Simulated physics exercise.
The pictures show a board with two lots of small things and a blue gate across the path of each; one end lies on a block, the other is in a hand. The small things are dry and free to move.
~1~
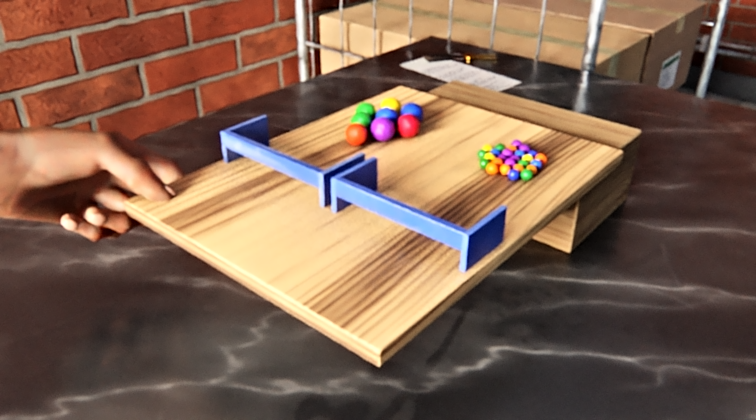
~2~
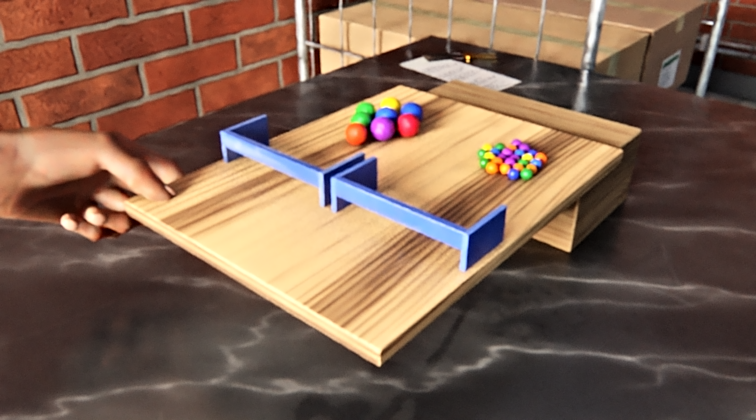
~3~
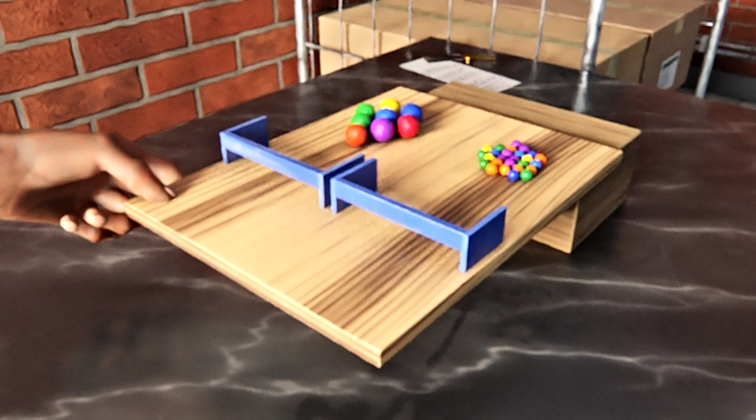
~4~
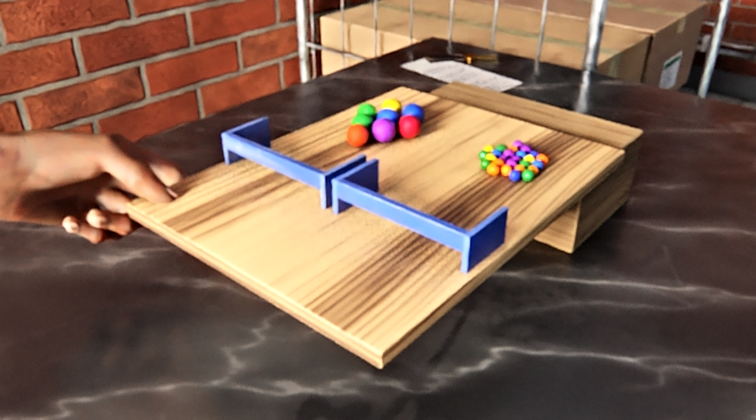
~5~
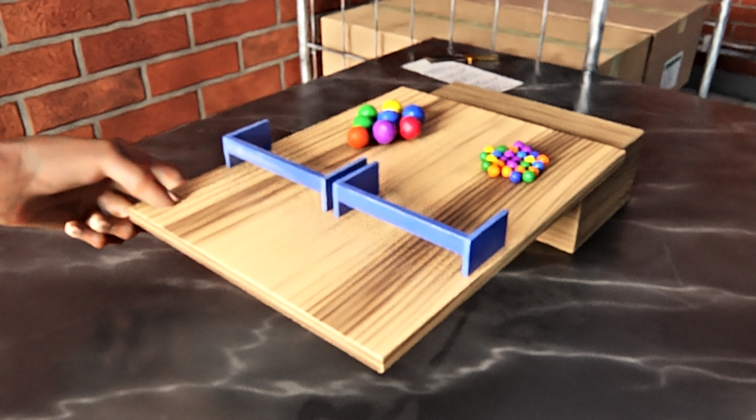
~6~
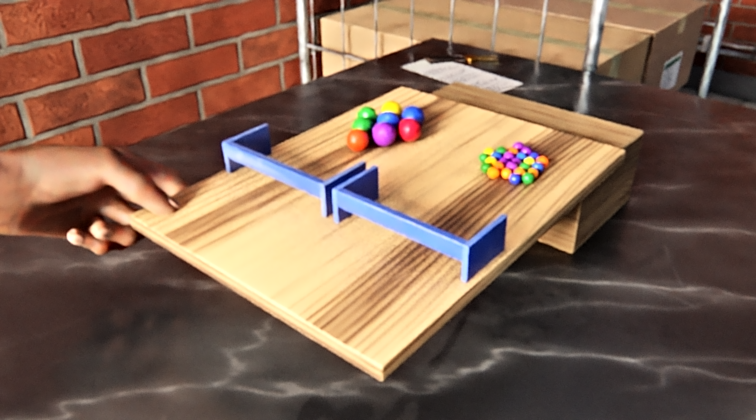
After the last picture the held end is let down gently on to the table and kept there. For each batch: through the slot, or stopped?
The near batch passes beneath the bar and the far batch lodges against the bar.
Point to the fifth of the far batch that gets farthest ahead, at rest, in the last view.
At about (297, 225).
Then, 0.39 s after the last picture, board sloping at 9°; near batch on its way down; far batch on its way down.
Then, 0.80 s after the last picture, board sloping at 15°; near batch most past its gate; far batch has reached its gate.
Then, 1.30 s after the last picture, board resting at 16°; near batch all past its gate; far batch has reached its gate.
By the end, board resting at 16°; near batch all past its gate; far batch gathered behind its gate.
